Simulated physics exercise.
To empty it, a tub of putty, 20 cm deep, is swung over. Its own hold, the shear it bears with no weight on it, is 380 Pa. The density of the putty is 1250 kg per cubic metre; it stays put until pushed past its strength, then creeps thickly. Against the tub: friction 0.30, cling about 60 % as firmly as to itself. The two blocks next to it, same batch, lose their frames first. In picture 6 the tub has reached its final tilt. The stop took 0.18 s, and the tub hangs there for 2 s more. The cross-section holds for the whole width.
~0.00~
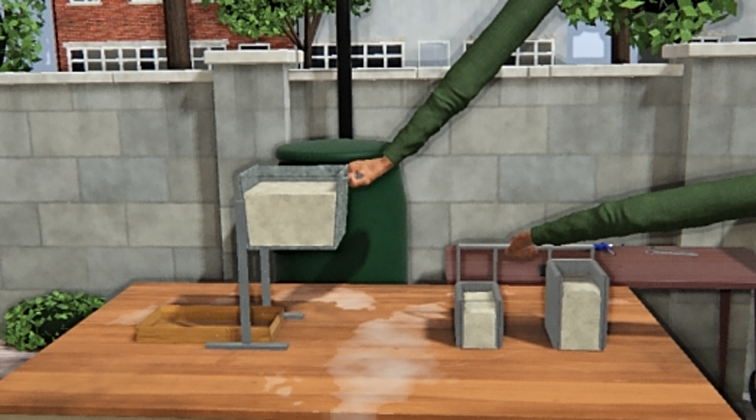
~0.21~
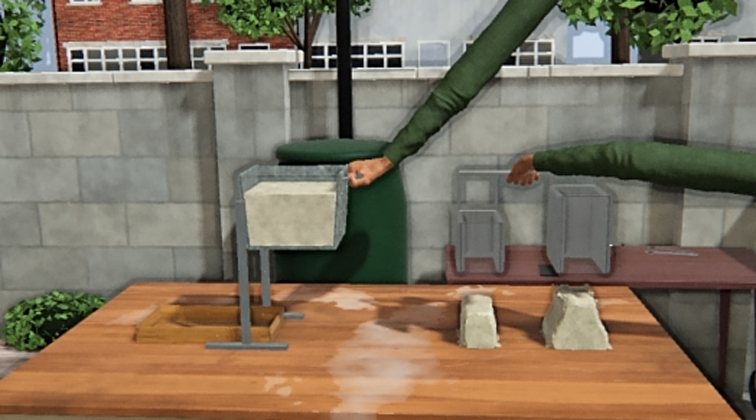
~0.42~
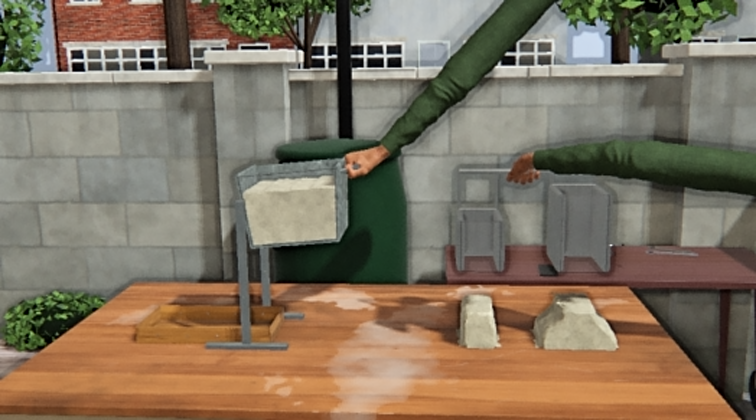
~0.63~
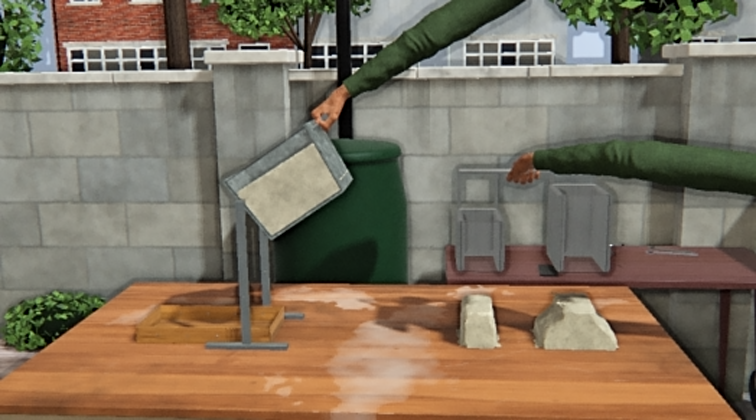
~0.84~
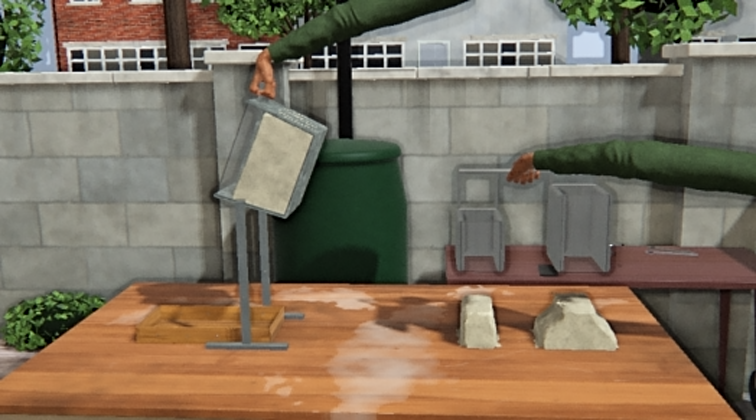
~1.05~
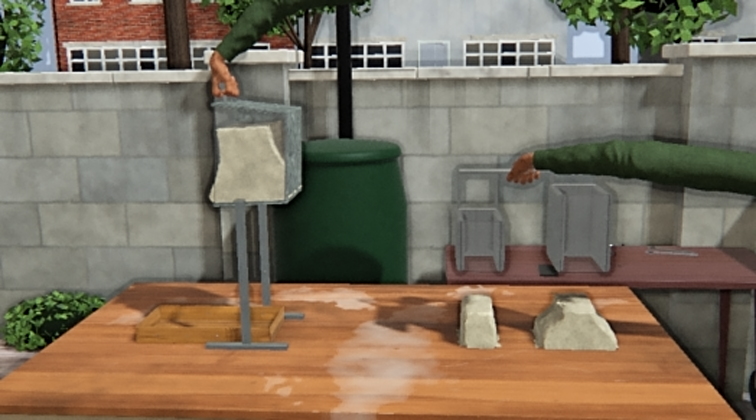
Two linked grey casings rise off pale blocks on a wooden table in a walled yard, lifted by a green-sleeved arm and seen from the front by a still camera. The blocks slump, the right one spreading wider, near a grey tub of pale putty on a stand at left, before a green barrel. Another green-sleeved arm swings the tub up and leftward onto its side, and the putty's outline sags unevenly.
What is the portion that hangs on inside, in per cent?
The portion that hangs on inside is near 39 %.
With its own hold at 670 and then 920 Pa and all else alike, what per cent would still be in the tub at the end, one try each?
In turn about 50 %, 100 %.
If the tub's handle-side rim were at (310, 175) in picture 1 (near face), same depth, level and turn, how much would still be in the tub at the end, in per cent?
It would be near 60 %.
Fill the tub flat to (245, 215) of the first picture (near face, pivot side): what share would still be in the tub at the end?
Then about 60 %.
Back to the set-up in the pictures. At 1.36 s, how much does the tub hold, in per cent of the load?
Near 45 %.
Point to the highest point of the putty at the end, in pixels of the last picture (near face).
Around (257, 171).
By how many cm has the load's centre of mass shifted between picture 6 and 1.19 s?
About 8 cm.
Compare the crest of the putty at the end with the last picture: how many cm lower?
Roughly 12 cm.
After 1.19 s, the tub is at 88 degrees and holds 68 %.
After 1.36 s, the tub is at 88 degrees and holds 43 %.
After 1.53 s, the tub is at 88 degrees and holds 39 %.
After 1.70 s, the tub is at 88 degrees and holds 39 %.
After 3.05 s, the tub is at 88 degrees and holds 39 %.
